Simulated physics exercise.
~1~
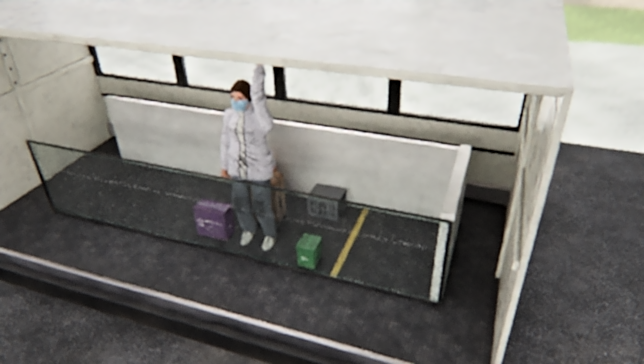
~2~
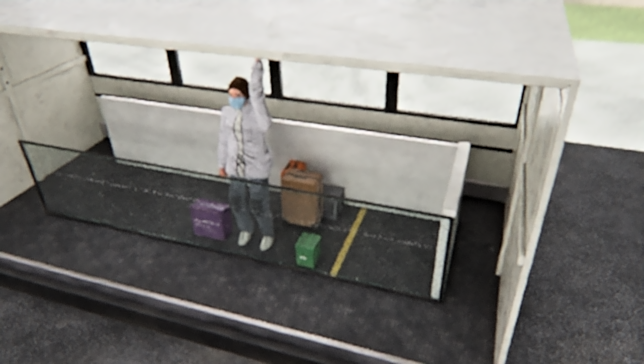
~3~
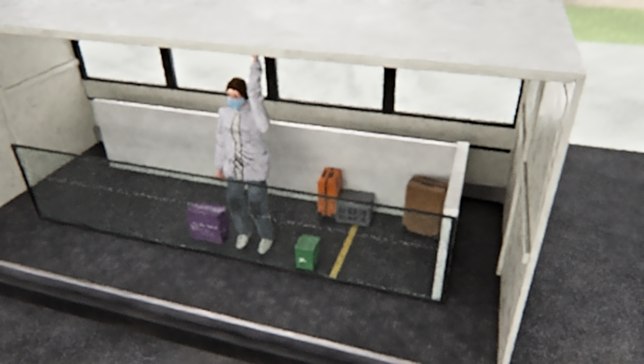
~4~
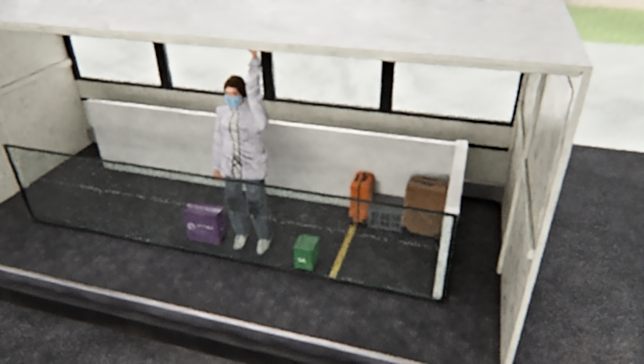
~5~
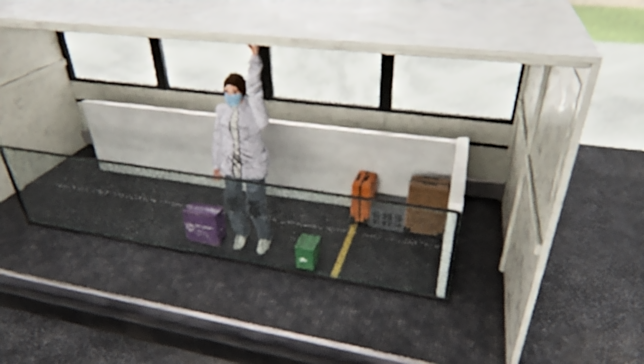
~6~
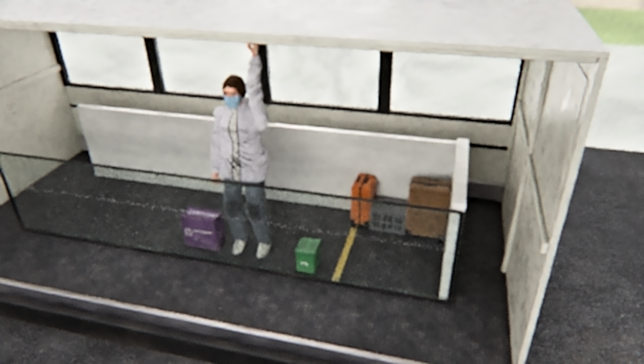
In a shuttle bay, two cases and a crate slide right past a standing masked passenger.
